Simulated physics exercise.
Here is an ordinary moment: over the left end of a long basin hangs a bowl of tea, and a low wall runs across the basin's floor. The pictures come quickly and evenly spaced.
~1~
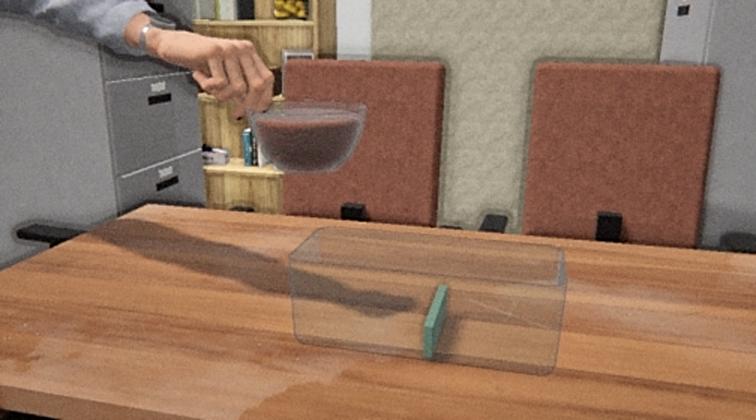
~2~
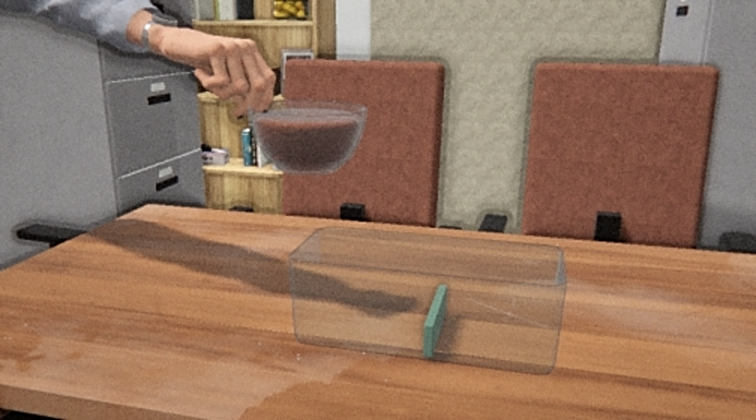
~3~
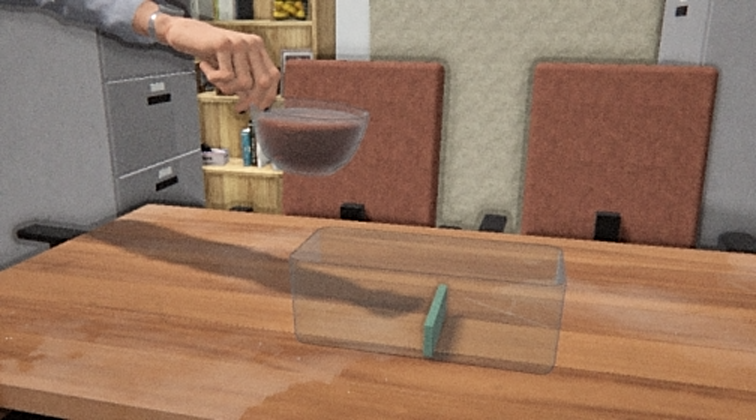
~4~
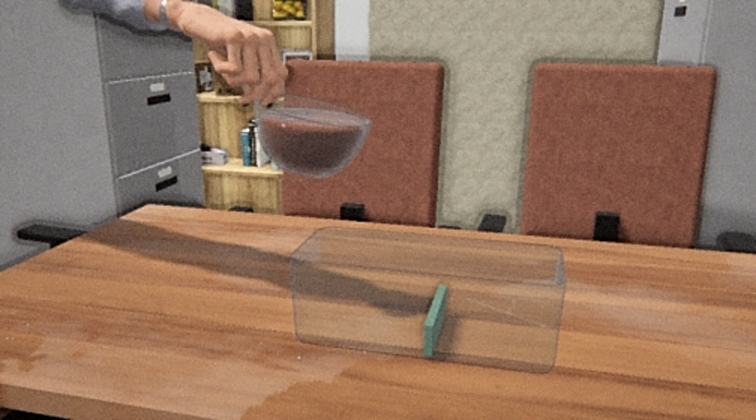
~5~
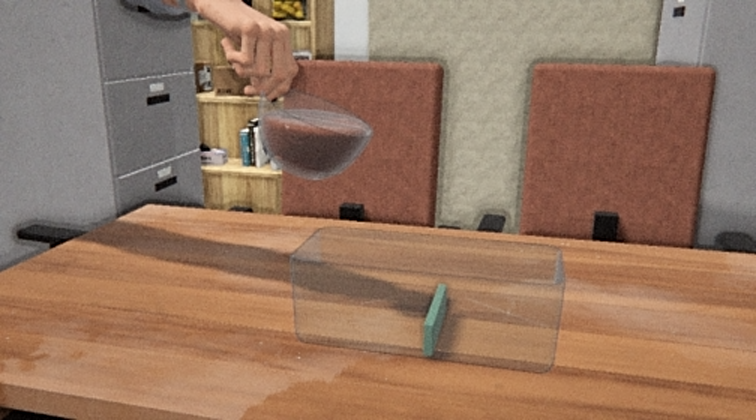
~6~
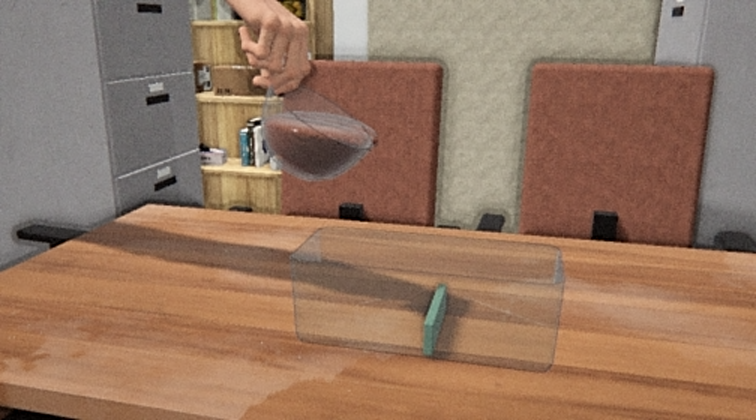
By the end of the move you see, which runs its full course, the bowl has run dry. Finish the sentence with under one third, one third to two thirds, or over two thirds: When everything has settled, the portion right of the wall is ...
When everything has settled, the portion right of the wall is under one third.
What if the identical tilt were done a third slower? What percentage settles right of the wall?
I'd say roughly 10 in every hundred ends up there.
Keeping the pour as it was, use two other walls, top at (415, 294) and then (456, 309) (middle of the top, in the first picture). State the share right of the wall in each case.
First try around 30 percent; second try around 15 percent.
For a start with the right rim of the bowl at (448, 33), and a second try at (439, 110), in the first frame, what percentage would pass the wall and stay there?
Near 75 per cent for the first start, near 80 per cent for the second.
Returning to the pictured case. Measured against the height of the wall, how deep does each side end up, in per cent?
On the left it is 60 per cent, on the right 10.
A moment on, the bowl is tipped on its side and 20 per cent is still to pour, 35 is left of the wall and 0 right of it.
Next, the bowl is tipped on its side and 2 per cent is still to pour, 87 is left of the wall and 3 right of it.
Then the bowl is tipped on its side and 0 per cent is still to pour, 82 is left of the wall and 13 right of it.
Later the bowl is tipped on its side and 0 per cent is still to pour, 81 is left of the wall and 15 right of it.
In the end 81 per cent lies left of the wall, 15 right of it and 4 outside.
